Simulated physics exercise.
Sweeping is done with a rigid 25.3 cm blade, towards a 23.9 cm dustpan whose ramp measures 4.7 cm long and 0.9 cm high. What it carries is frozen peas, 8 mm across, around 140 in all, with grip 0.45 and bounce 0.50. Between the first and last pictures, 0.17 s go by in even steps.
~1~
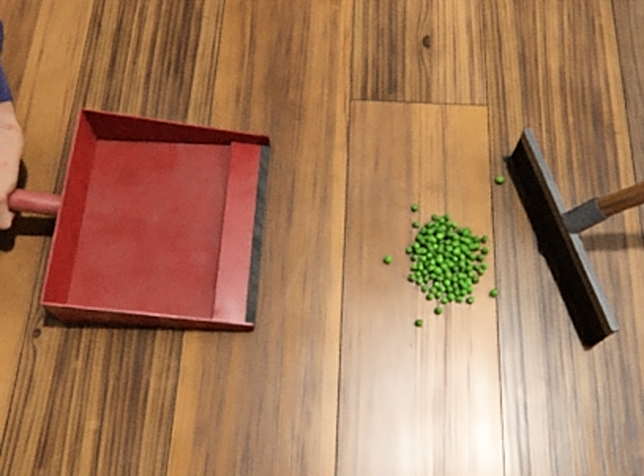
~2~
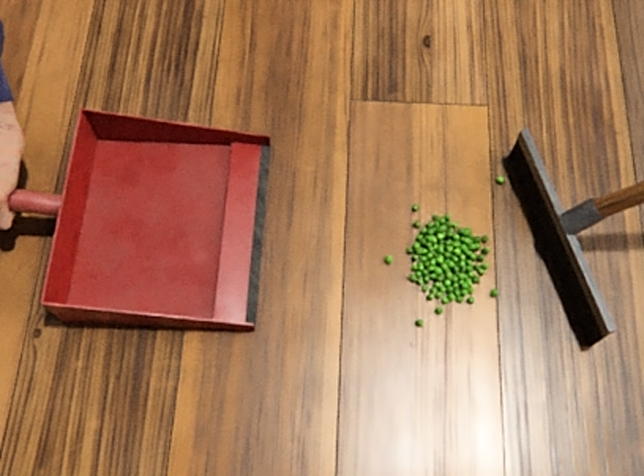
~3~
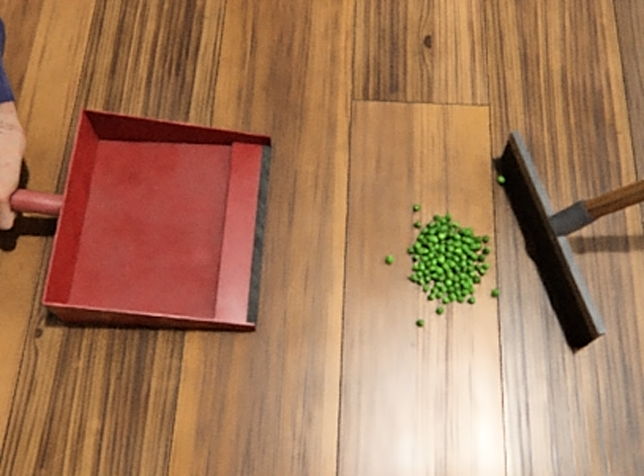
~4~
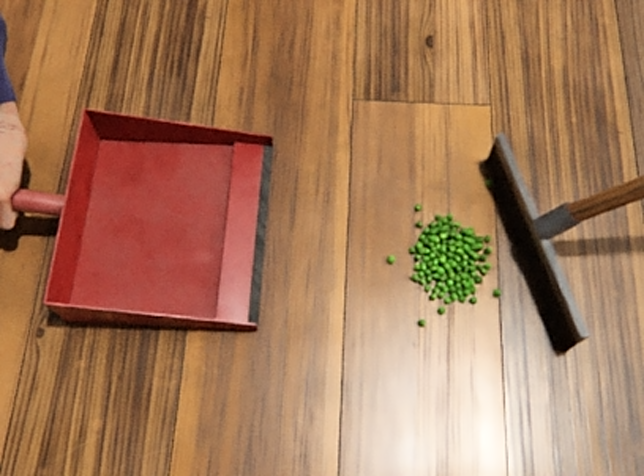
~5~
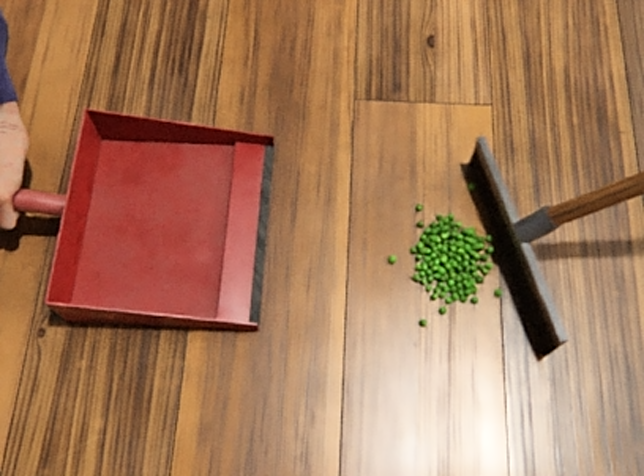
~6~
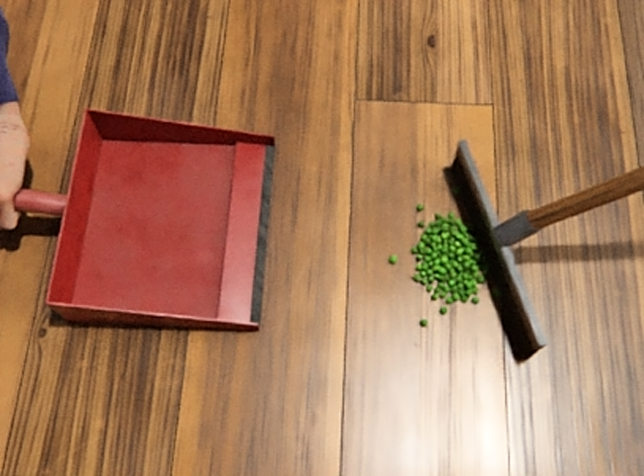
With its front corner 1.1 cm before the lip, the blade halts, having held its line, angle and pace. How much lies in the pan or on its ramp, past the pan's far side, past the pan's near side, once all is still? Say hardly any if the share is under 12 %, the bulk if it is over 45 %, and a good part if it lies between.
Result: Pan: My money's on a medium-sized share; far side: My money's on a low share; near side: My money's on a medium-sized share.
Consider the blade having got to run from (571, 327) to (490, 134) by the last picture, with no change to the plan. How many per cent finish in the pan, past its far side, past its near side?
Pan: 0, far side: 0, near side: 15.
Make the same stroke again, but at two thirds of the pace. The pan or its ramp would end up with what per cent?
It would be around 5 per cent.
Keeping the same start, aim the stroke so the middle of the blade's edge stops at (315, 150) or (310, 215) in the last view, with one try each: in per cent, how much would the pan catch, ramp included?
The two tries give about 0 and 10 percent.
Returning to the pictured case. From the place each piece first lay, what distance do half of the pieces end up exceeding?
Some 24 cm.
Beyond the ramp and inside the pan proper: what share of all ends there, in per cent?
Roughly 0 in a hundred.
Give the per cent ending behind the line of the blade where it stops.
Near 0 percent, give or take.
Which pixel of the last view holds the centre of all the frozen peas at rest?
Centre at rest, approx.: (260, 303) px.
Then, 0.17 s after the last picture, middle of the blade 15 cm from the lip; 0 % over the lip, far side 0 %, near side 10 %.
Then, 0.28 s after the last picture, middle of the blade 8 cm from the lip; 0 % over the lip, far side 0 %, near side 20 %.
Then, 0.52 s after the last picture, middle of the blade 5 cm from the lip; 25 % over the lip, far side 0 %, near side 30 %.
In the end, pan 20 %, far side 0 %, near side 30 %, in front of the lip or behind the blade 50 %.
